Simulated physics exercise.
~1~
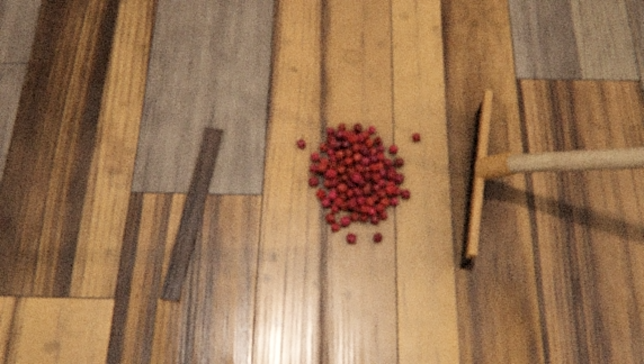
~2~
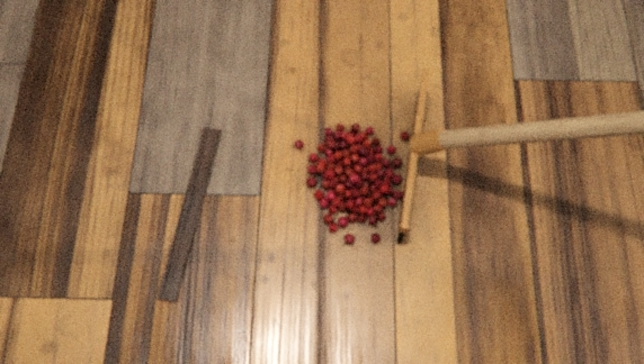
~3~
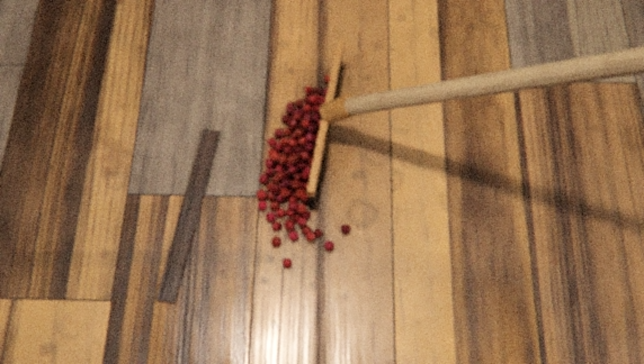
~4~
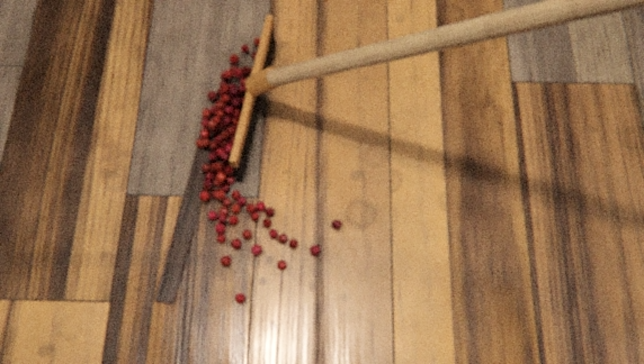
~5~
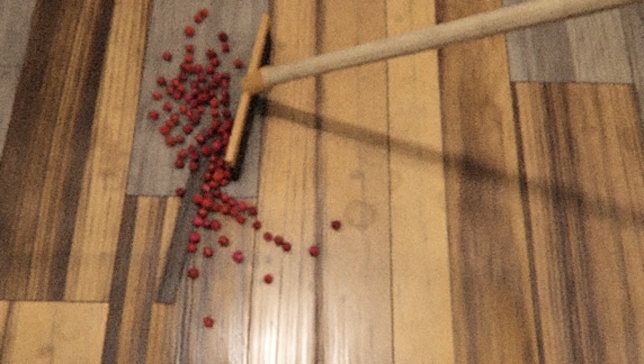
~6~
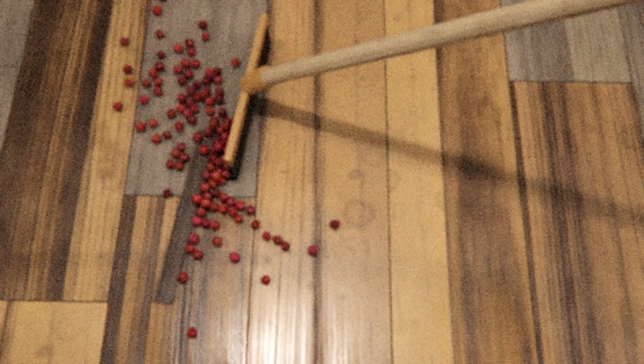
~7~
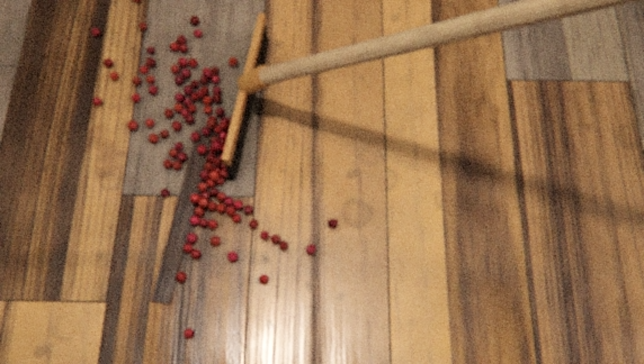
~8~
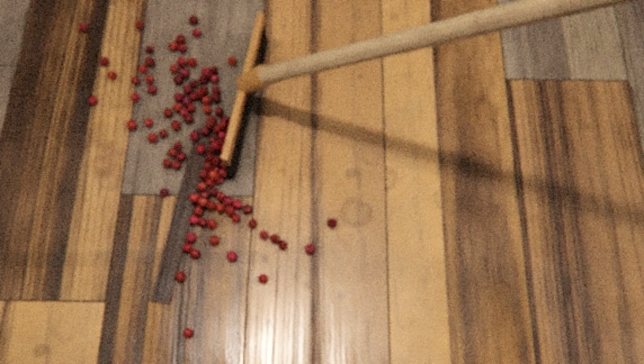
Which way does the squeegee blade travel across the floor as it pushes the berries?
The blade travels to the left, pushing the red berries toward the dark strip.
